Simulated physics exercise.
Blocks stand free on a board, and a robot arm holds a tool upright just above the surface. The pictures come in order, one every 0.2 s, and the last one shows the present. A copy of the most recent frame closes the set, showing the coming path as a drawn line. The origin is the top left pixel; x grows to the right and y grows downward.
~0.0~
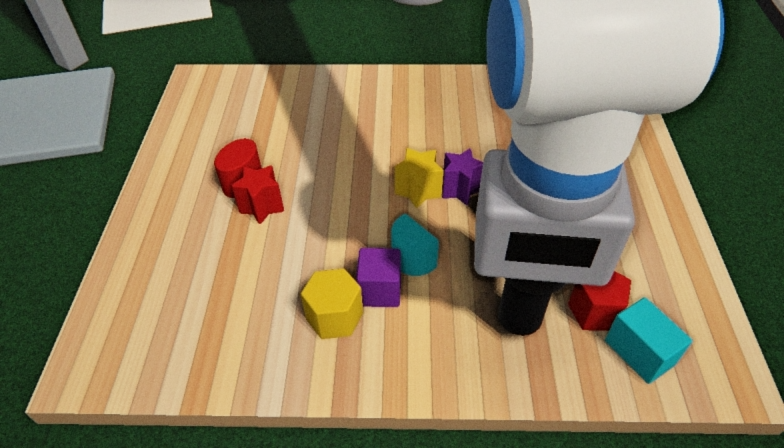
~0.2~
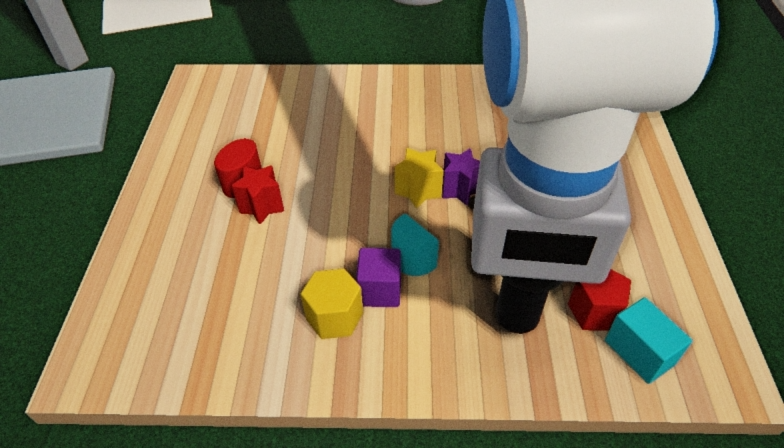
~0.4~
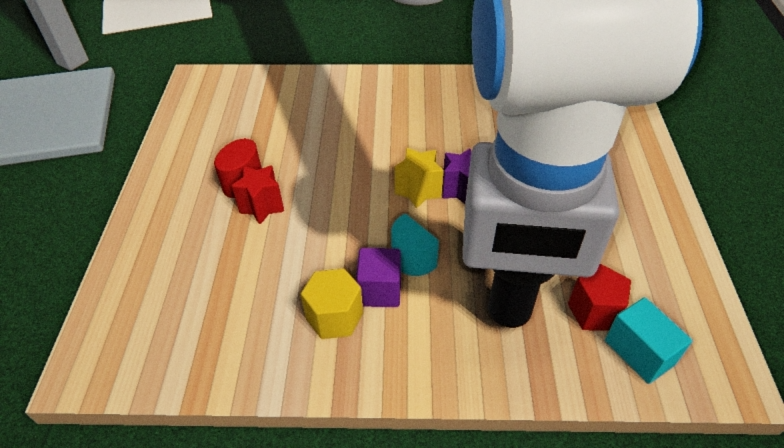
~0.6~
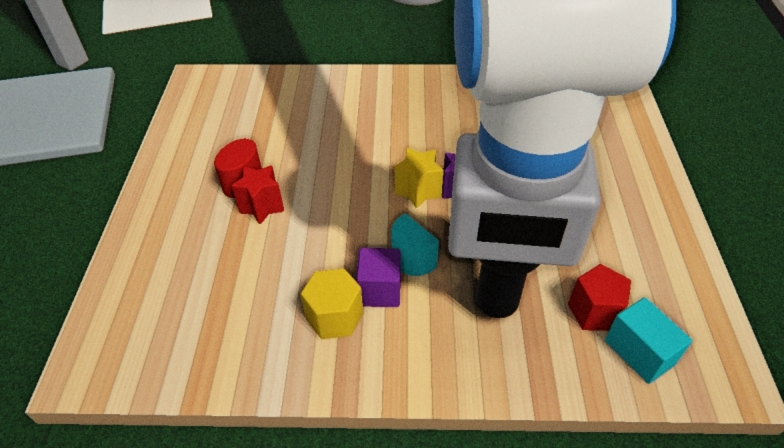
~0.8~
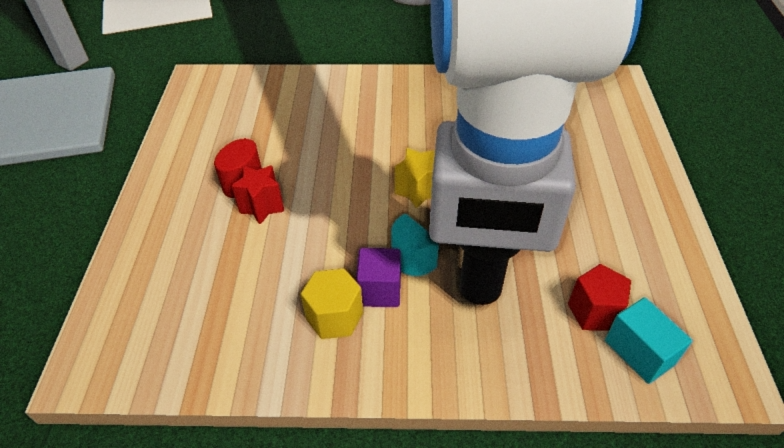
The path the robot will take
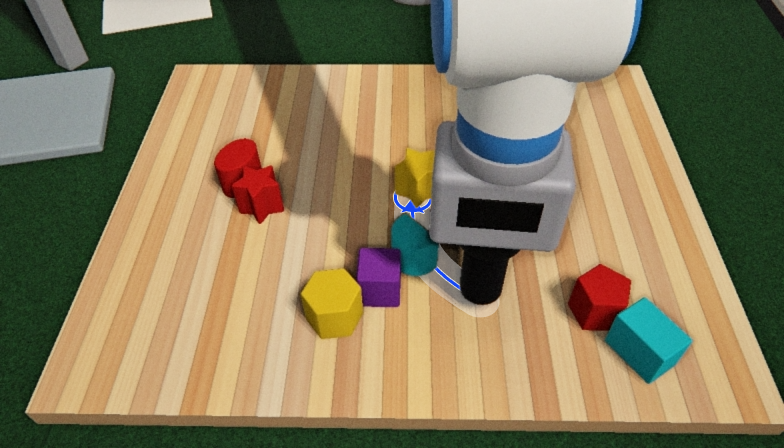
A robot arm holding a dark tool upright moved a short way left and slightly back over a wooden board, passing among scattered colored blocks, and none of the blocks moved.
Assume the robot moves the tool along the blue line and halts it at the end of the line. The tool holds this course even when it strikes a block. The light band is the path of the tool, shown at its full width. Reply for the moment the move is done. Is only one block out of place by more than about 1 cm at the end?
Short answer: No.
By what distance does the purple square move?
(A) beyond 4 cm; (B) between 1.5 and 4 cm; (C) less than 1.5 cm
It's C.
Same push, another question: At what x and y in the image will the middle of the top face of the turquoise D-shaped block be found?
By then it is at (374, 212).
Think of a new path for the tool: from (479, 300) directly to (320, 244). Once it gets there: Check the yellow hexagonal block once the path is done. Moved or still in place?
Moved off its spot.
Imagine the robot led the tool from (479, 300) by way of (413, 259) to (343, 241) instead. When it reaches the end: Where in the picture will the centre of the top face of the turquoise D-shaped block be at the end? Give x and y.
The middle of its top is at (301, 200).
Drawn move, from (479, 300) via (437, 270) and (415, 233), ending at (413, 197).
What follows on the original path. One third of the way, tool at (437, 257); turquoise D-shaped block at (396, 226), turned 15° anticlockwise.
Two thirds of the way, tool at (415, 220); turquoise D-shaped block at (374, 212), turned 75° anticlockwise.
At the end, tool at (414, 185); purple square still; turquoise D-shaped block at (374, 212), turned 75° anticlockwise; yellow star-shaped block at (423, 140); purple star-shaped block still.
